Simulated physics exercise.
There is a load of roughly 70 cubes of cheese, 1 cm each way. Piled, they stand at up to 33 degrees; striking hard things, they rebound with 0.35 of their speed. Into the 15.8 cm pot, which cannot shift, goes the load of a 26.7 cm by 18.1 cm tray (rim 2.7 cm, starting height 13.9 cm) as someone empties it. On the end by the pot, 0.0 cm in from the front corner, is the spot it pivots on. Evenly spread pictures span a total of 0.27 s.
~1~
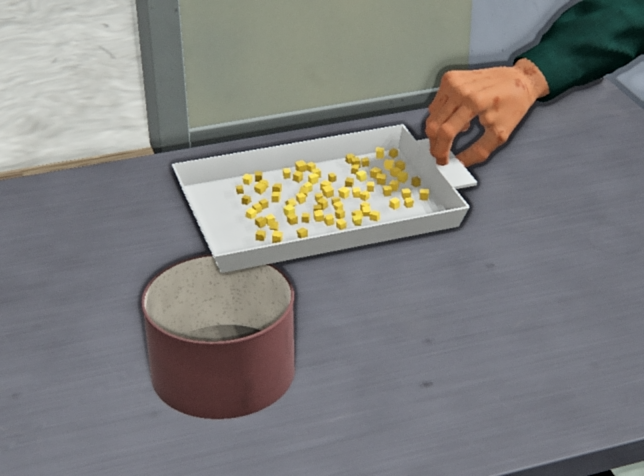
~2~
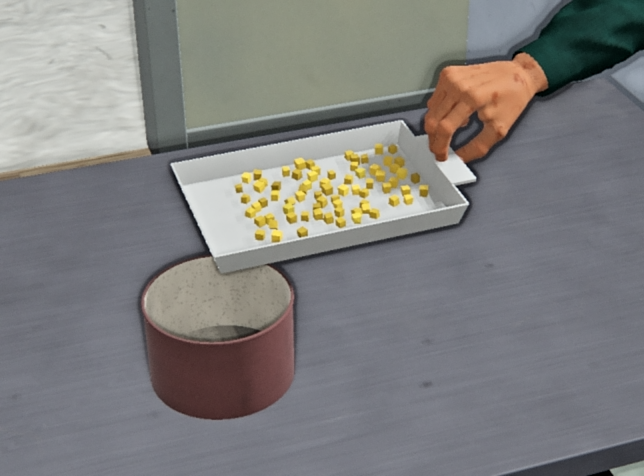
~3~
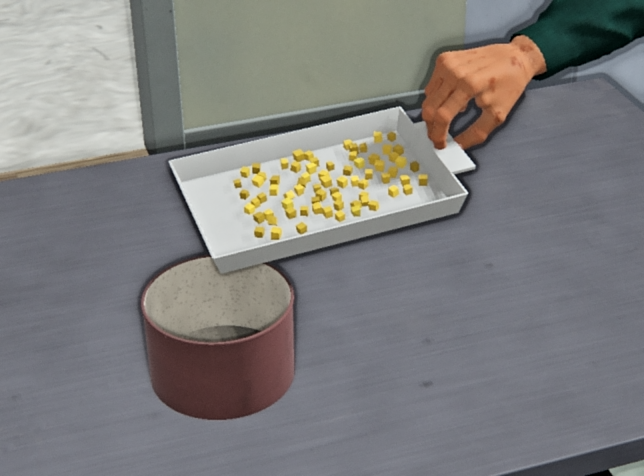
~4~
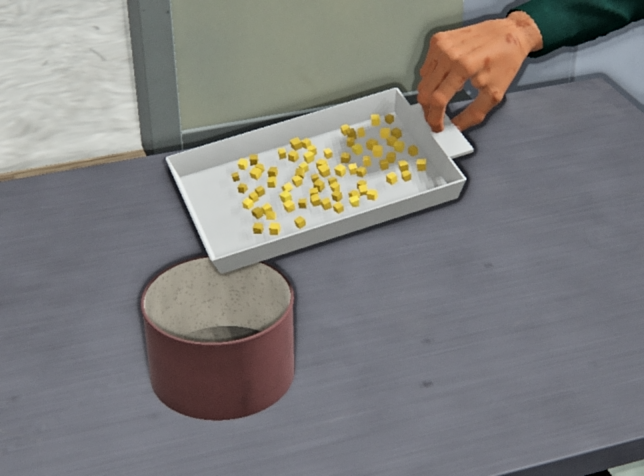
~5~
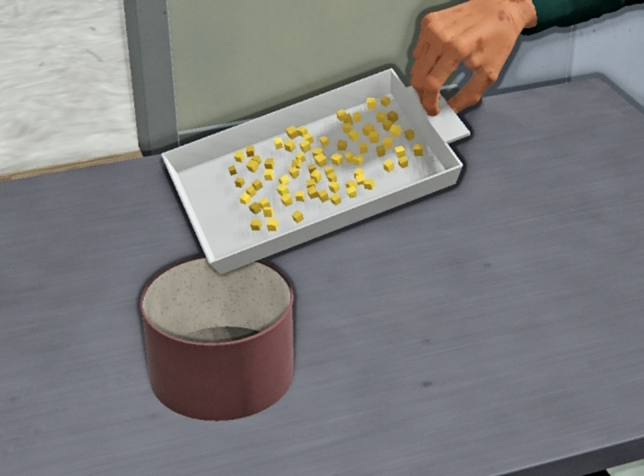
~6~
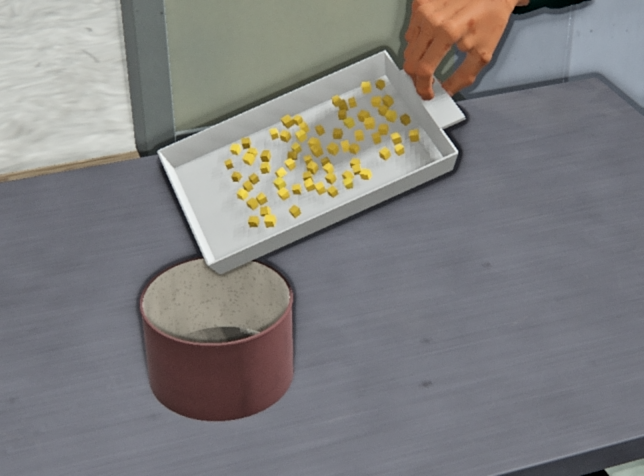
A hand steadily raises the right end of a white tray holding small yellow cubes.
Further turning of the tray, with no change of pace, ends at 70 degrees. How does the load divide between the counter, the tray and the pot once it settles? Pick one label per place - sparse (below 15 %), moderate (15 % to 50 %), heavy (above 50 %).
Counter: Moderate; left on the tray: Moderate; pot: Moderate.
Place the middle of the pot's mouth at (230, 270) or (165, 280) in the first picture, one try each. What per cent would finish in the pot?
Some 0 and 30 per cent.
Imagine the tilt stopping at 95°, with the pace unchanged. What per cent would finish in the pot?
In that case some 75 per cent.
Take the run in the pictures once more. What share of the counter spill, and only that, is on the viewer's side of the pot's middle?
About 70 percent of the spill.
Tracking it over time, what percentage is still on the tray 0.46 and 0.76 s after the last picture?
About 100, 40.
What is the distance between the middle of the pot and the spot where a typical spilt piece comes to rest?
Roughly 30 cm from the centre.
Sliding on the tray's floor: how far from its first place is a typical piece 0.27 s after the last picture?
Displacement on the tray: Roughly 2 cm.
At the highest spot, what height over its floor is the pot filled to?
Measured height: Approx. 1.0 cm.
Then, 0.27 s after the last picture, tilt 44 degrees; the tray holds 100 %, the pot 0 %.
Then, 0.46 s after the last picture, tilt 62 degrees; the tray holds 100 %, the pot 0 %.
Then, 0.76 s after the last picture, tilt 70 degrees; the tray holds 40 %, the pot 35 %.
In the end, counter 25 %, tray 40 %, pot 40 %.
